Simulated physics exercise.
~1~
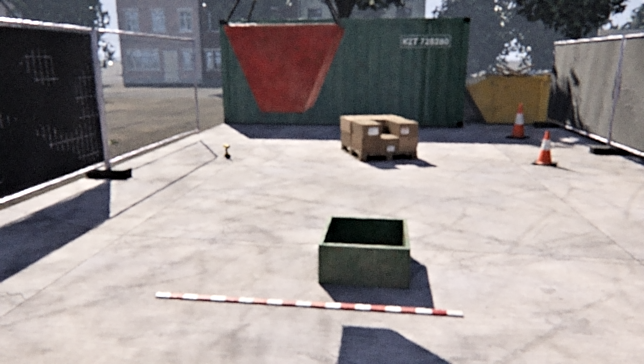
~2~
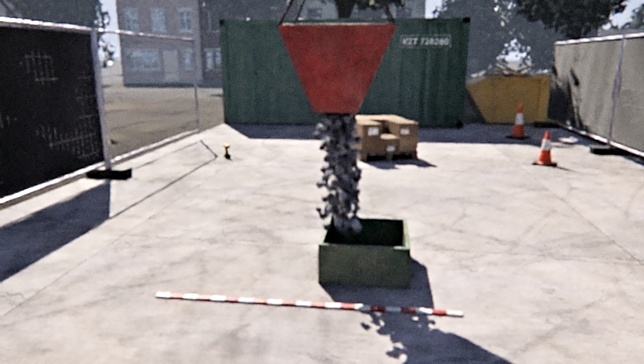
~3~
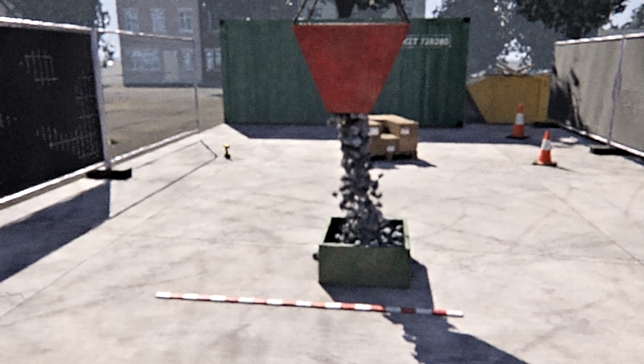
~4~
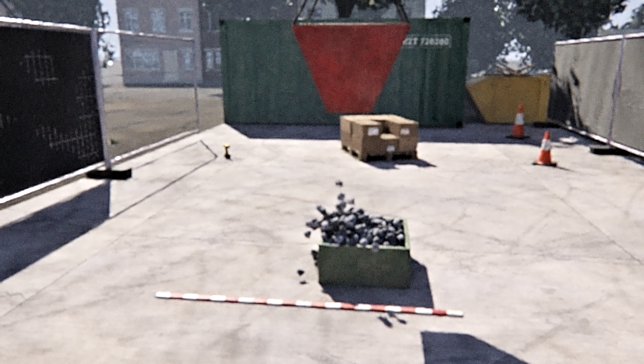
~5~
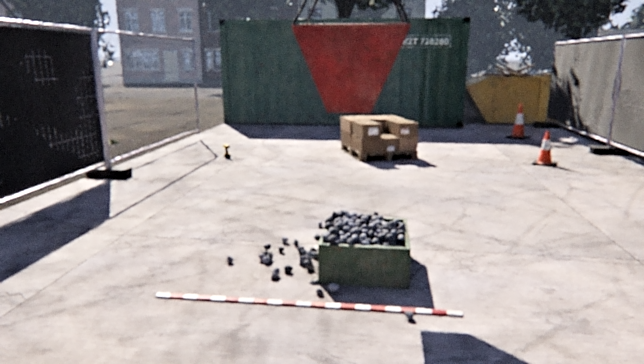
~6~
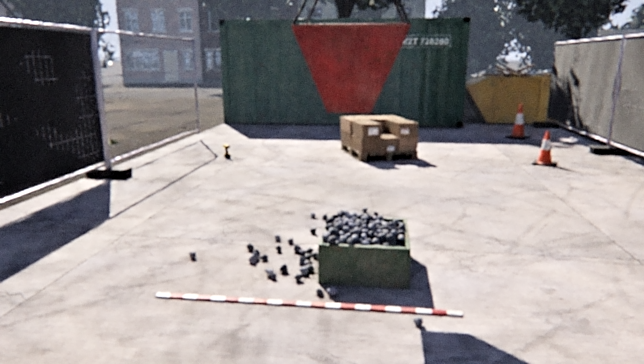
A red hopper hanging over a paved yard moved right and poured a stream of dark stones into a green bin, emptying out until the bin was heaped full, while a few stones spilled and scattered on the ground, mostly to the left.
